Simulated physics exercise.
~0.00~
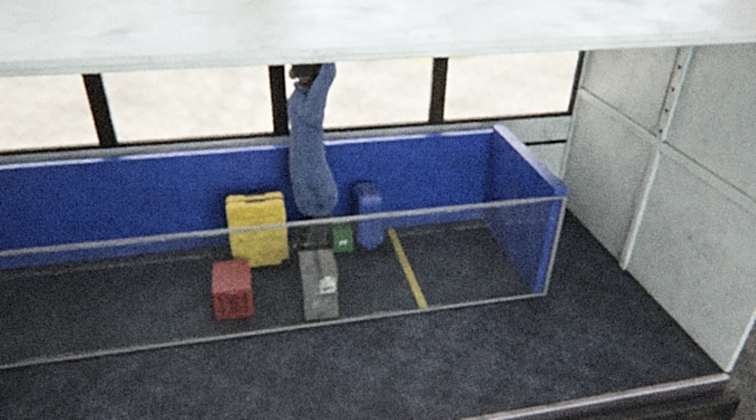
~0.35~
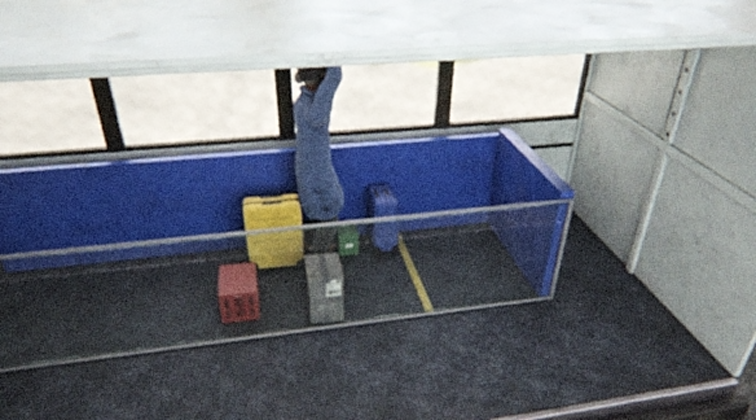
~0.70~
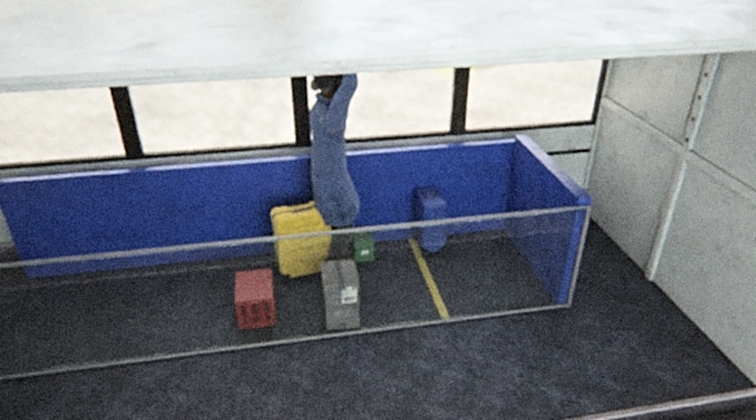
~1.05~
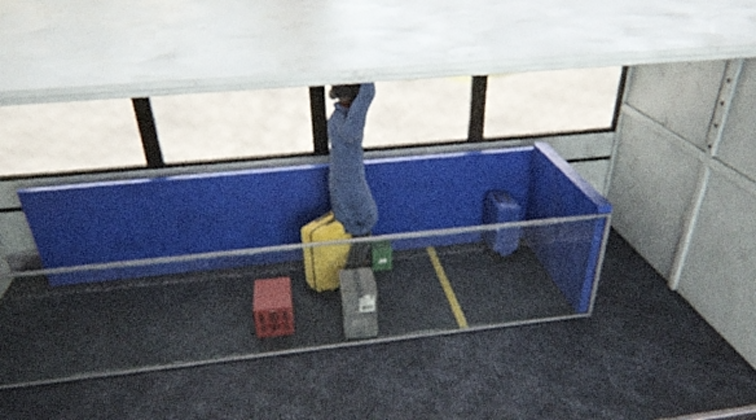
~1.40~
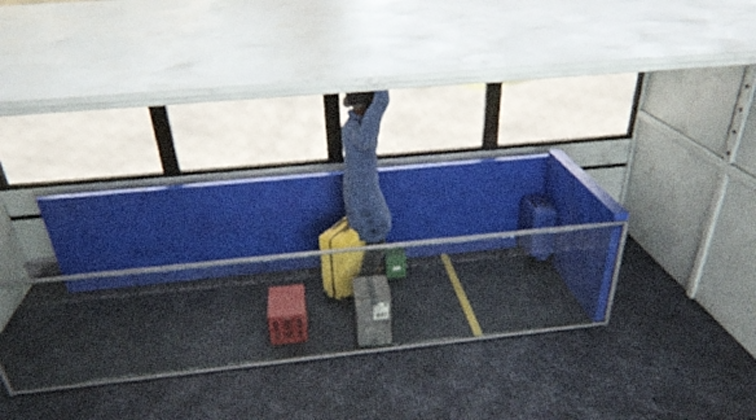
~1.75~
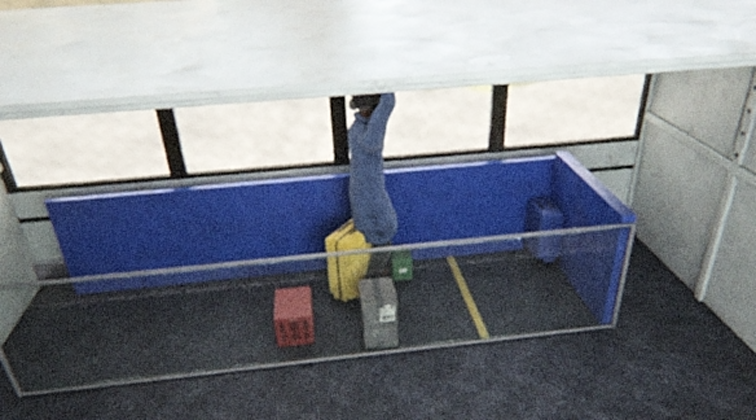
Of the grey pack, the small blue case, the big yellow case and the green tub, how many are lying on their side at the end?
None of them are, as all four are still upright when everything comes to rest.
A small blue wheeled case and a big yellow one stand upright in a long bay with blue walls and a clear front, seen from above through a slowly panning view. A figure in blue with raised arms stands among them, with a red crate and a grey pack in front, a green tub behind and a yellow line to the right. The blue case rolls right, crosses the line and comes to rest near the end wall. The yellow case rolls a shorter way right, turning as it goes, and stops beside the figure, short of the line. The crate, pack and tub stay in place.
